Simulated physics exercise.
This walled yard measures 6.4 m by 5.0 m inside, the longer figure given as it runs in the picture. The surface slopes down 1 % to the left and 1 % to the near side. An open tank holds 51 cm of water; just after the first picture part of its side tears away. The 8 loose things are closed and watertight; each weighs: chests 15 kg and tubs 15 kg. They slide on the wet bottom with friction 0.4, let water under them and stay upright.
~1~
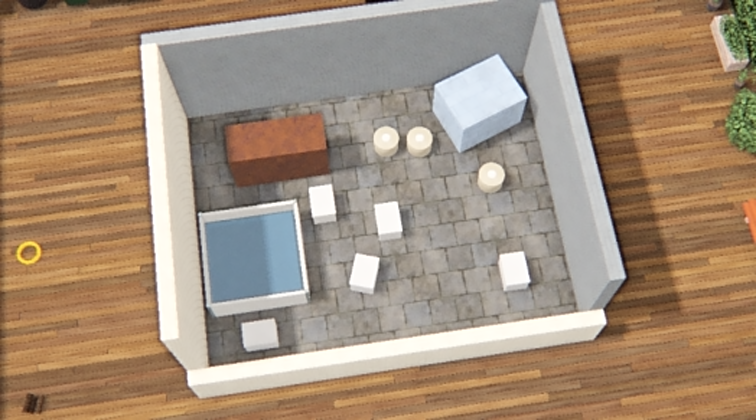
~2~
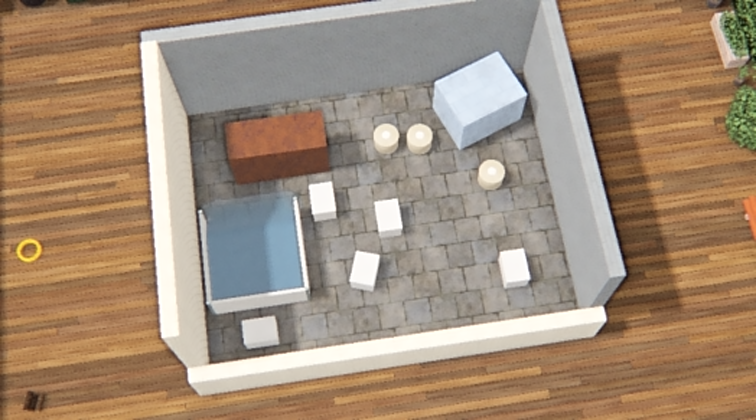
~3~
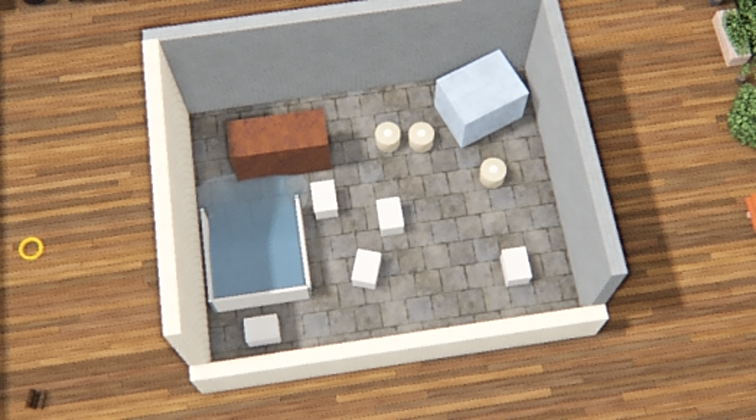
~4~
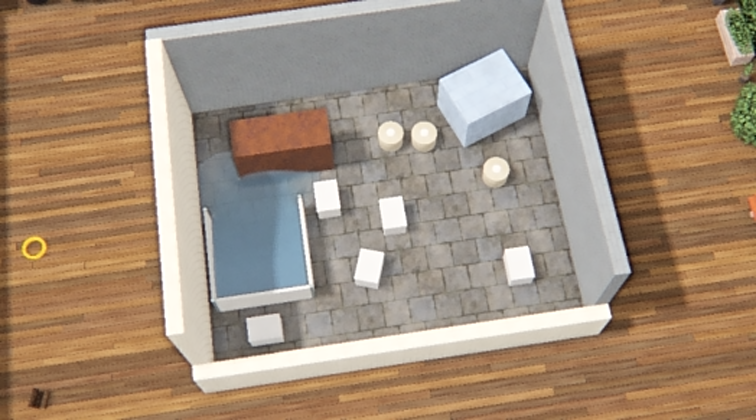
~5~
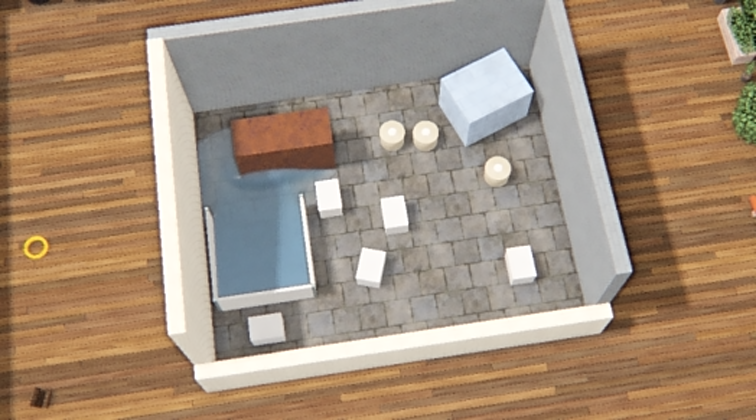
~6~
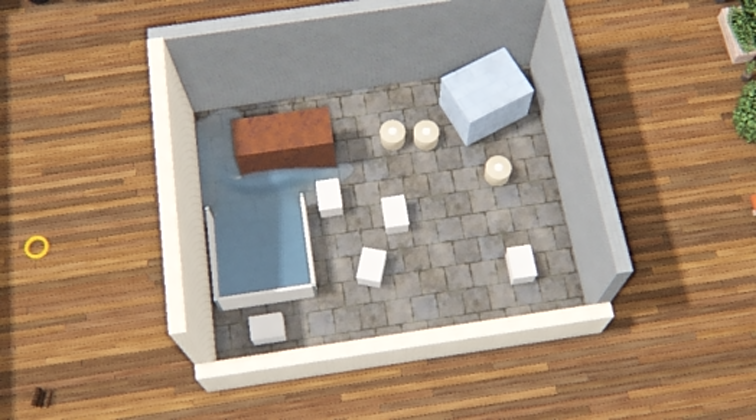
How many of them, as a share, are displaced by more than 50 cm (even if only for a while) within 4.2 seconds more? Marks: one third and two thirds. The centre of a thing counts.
Share: Under a third.
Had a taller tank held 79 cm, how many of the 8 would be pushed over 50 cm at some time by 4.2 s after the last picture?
Then 6.
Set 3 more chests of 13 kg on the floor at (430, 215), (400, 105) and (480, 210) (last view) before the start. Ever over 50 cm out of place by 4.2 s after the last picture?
In that order: Over, over, under.
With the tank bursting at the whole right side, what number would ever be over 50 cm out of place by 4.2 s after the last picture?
Then 5.
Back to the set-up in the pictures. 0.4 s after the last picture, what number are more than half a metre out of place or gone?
By then 0.
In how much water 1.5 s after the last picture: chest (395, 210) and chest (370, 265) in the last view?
About 5 and 0 cm.
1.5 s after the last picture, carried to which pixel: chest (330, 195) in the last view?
Around (342, 219).
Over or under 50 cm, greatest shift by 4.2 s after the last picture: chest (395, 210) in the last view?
It is more.
Then, 0.4 s after the last picture 0 of 8 are over 50 cm from their spots; 0 afloat.
Then, 1.5 s after the last picture 1 of 8 are over 50 cm from their spots; 0 afloat.
Then, 2.8 s after the last picture 2 of 8 are over 50 cm from their spots; 0 afloat.
Then, 4.2 s after the last picture 2 of 8 are over 50 cm from their spots, and 2 have been at some point; 0 afloat.
